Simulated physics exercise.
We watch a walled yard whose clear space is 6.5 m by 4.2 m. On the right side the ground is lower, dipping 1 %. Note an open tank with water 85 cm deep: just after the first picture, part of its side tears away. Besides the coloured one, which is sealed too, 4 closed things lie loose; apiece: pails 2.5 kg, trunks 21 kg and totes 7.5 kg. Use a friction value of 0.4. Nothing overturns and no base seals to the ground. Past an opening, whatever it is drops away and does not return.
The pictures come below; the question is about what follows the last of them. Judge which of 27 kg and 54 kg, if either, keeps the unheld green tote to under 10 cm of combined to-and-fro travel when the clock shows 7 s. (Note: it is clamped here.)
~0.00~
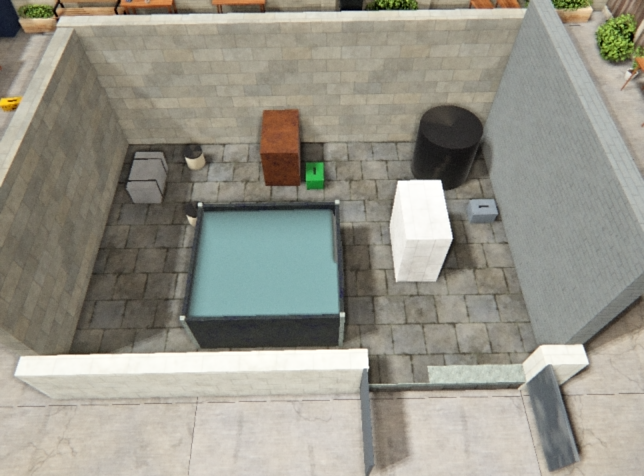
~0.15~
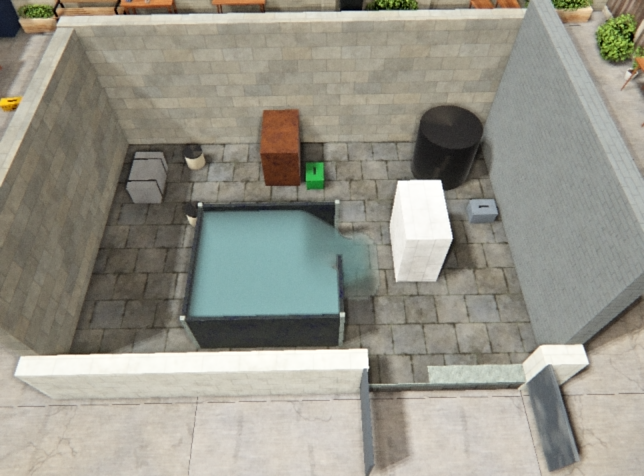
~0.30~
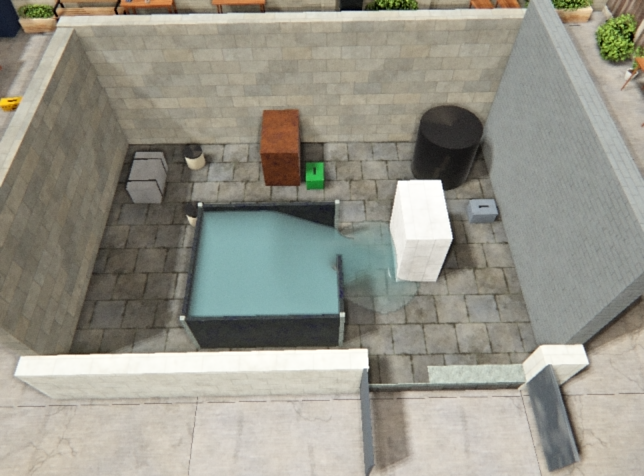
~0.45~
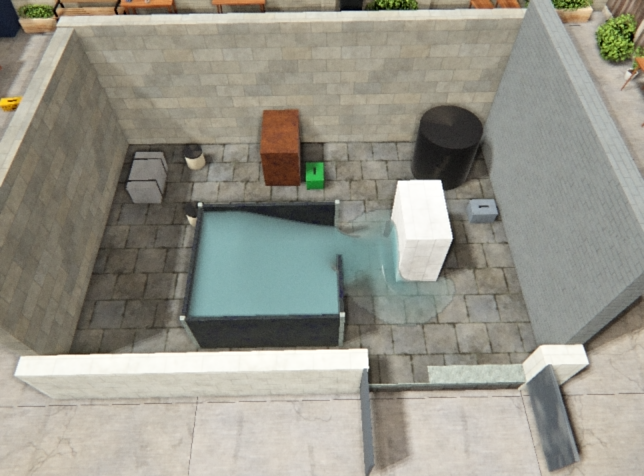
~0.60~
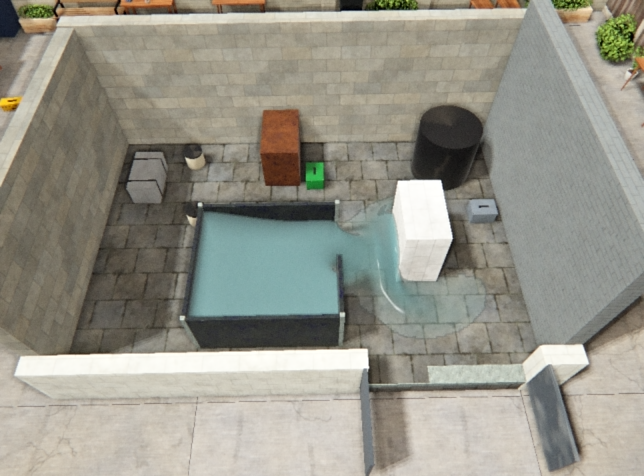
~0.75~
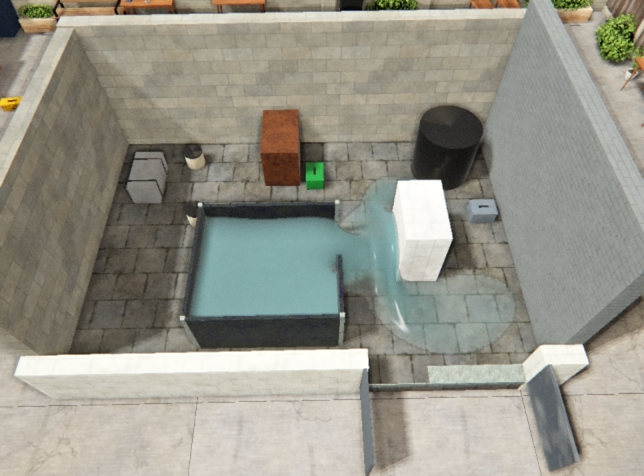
Watching this, I'd bet the heavier version stays within bounds and the other doesn't.
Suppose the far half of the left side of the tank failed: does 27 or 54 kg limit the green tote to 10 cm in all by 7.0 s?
Result: Lesser mass sufficient.
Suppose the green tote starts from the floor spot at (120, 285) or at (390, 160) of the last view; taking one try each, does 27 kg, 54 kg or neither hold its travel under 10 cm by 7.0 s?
In turn: The lighter suffices; just the heavier works.
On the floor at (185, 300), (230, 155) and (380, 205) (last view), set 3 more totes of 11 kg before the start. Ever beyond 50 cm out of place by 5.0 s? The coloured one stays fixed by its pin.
Taking them one by one: Below the mark; below the mark; above the mark.
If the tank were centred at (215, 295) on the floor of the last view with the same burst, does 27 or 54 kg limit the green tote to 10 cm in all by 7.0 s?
Well, in that case you need the heavier one.
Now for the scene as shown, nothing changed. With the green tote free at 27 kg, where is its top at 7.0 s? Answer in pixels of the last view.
Pixel estimate: Near (318, 204).
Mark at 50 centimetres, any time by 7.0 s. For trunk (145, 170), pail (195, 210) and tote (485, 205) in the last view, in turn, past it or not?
In that order: Short of it, over, past it.
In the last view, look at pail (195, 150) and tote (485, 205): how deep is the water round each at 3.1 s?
Around 2 cm and 6 cm.
After 1.4 s the green tote would be 0 cm from its start with 27 kg and 0 cm from its start with 54 kg; 1 cm of water round it then.
After 3.1 s the green tote would be 22 cm from its start with 27 kg and 0 cm from its start with 54 kg; 18 cm of water round it then.
After 4.9 s the green tote would be 70 cm from its start with 27 kg and 0 cm from its start with 54 kg; 14 cm of water round it then.
After 7.0 s the green tote would be 70 cm from its start with 27 kg and 0 cm from its start with 54 kg; 10 cm of water round it then.
